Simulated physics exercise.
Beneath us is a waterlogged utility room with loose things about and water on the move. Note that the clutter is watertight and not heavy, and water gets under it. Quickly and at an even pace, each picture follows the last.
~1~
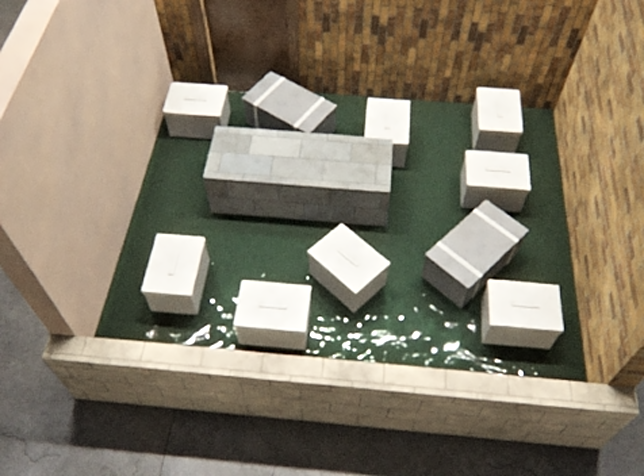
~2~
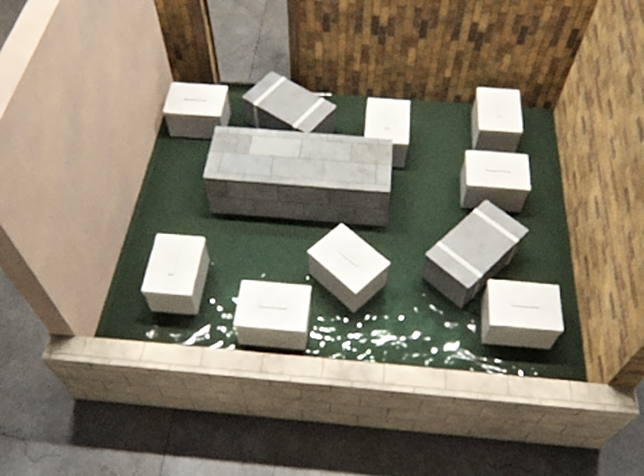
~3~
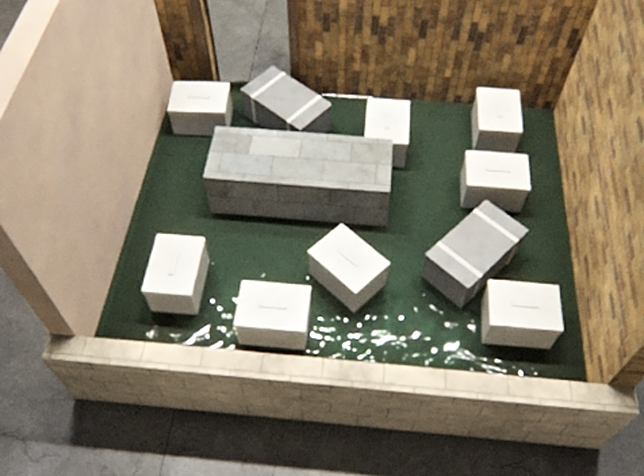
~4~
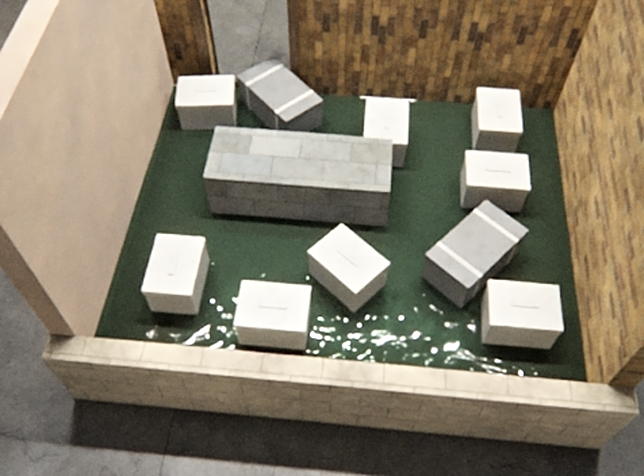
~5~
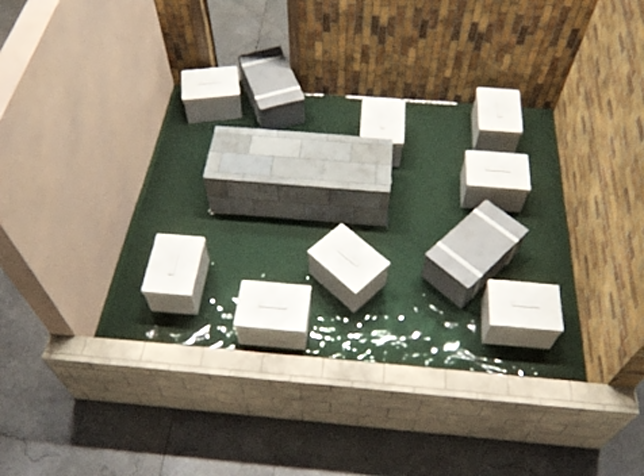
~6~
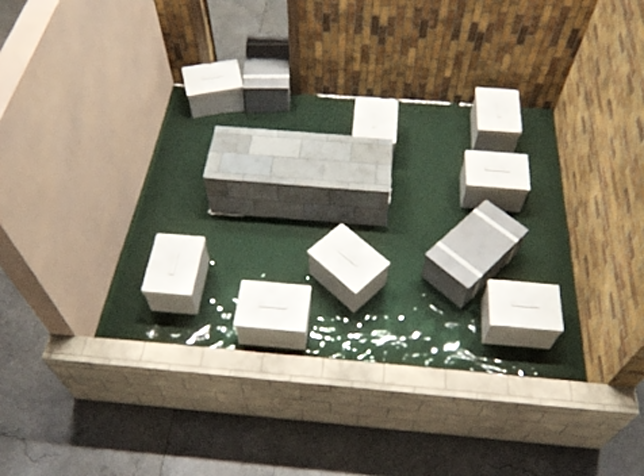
At first, pale and grey boxes sit scattered around a long grey block on a wet green floor, and a brown panel fills a gap in the back wall. The gap then opens, and the striped grey box near it turns and shifts toward it, while two nearby white boxes shift slightly.
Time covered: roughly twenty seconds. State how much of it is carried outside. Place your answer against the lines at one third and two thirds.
It sits between the two lines.
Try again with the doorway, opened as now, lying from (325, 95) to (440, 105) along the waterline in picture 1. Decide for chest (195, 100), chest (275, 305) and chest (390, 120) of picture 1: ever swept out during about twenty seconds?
In sequence: Escapes, remains, escapes.
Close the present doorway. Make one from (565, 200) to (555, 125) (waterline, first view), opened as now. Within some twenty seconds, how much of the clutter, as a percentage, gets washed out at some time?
About 60 %.
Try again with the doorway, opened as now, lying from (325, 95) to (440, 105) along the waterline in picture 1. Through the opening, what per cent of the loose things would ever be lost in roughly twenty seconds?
About 70 %.
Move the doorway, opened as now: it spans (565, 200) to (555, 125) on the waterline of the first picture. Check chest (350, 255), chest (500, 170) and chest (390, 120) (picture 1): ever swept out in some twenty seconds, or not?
My answer, each in turn: Lost, lost, lost.
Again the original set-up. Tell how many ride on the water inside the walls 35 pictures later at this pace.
The total is 6.
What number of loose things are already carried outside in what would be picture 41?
The count is 4.
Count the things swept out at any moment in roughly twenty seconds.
Exactly 5.
A moment on, 2 of 10 are out; 8 afloat.
Next, 3 of 10 are out; 7 afloat.
Later, 4 of 10 are out; 6 afloat.
In the end, 5 of 10 are out; 5 afloat.
